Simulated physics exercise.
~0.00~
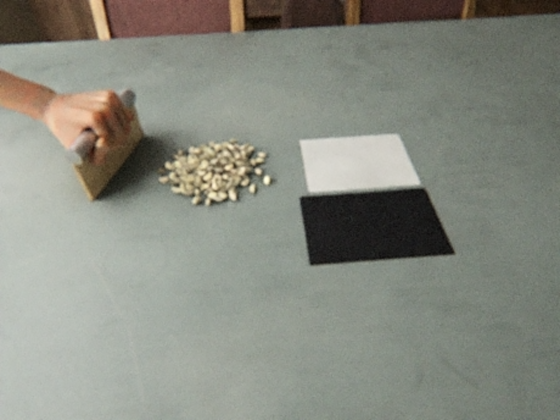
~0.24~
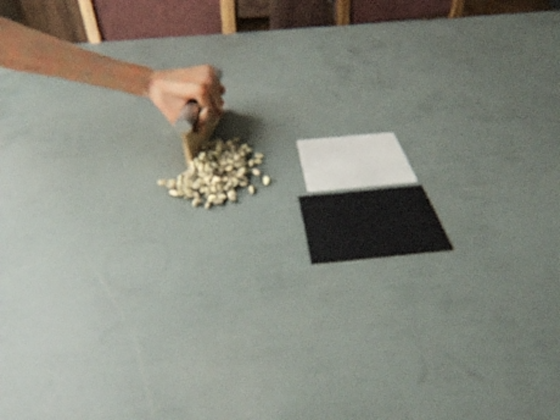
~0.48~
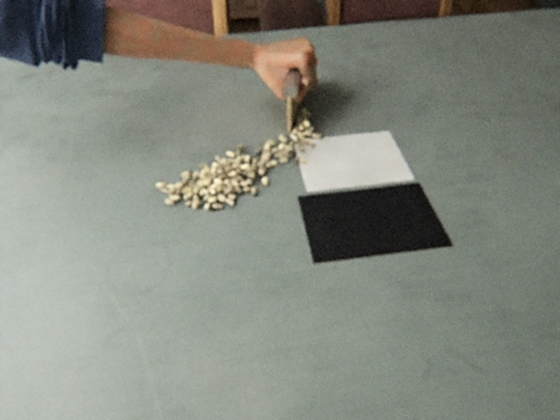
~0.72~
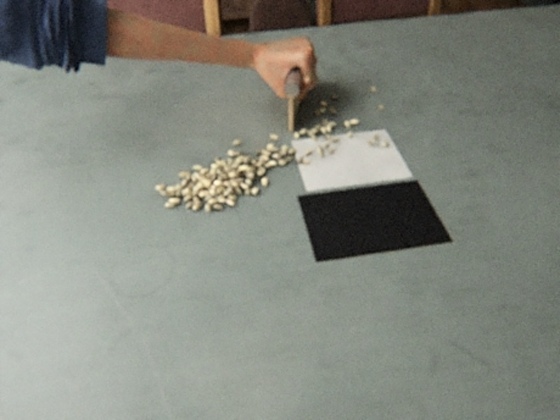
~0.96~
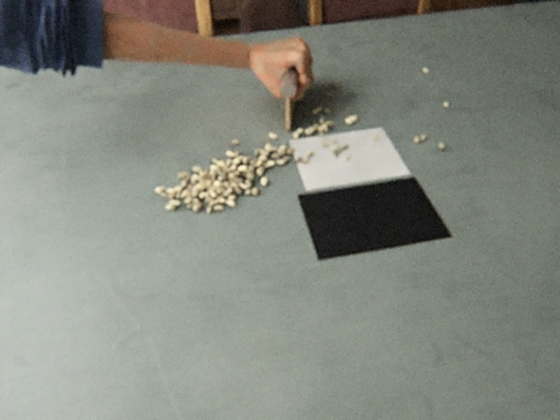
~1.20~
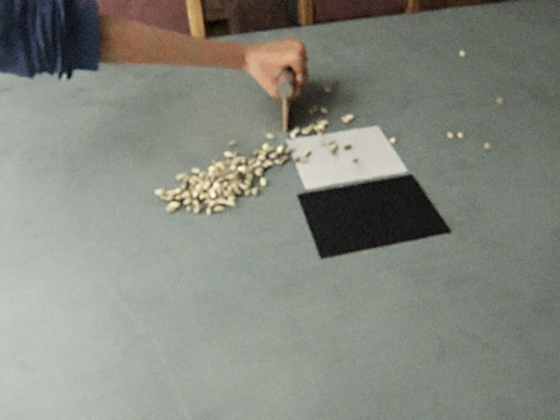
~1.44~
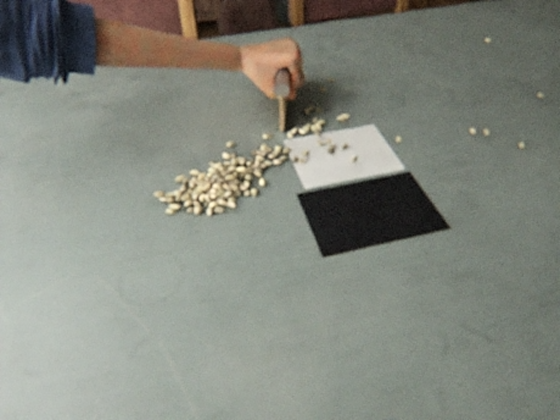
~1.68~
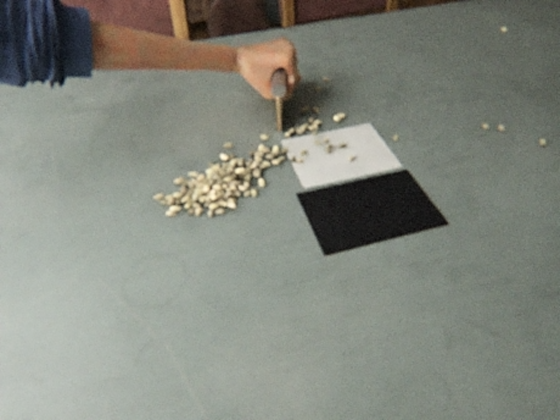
The clip shows a hand sweeping a scraper rightward through a pile of white beans on a grey table, then stopping beside a white sheet above a black one. A few beans scatter onto the white sheet and others slide far right, while most remain piled left of the sheets.
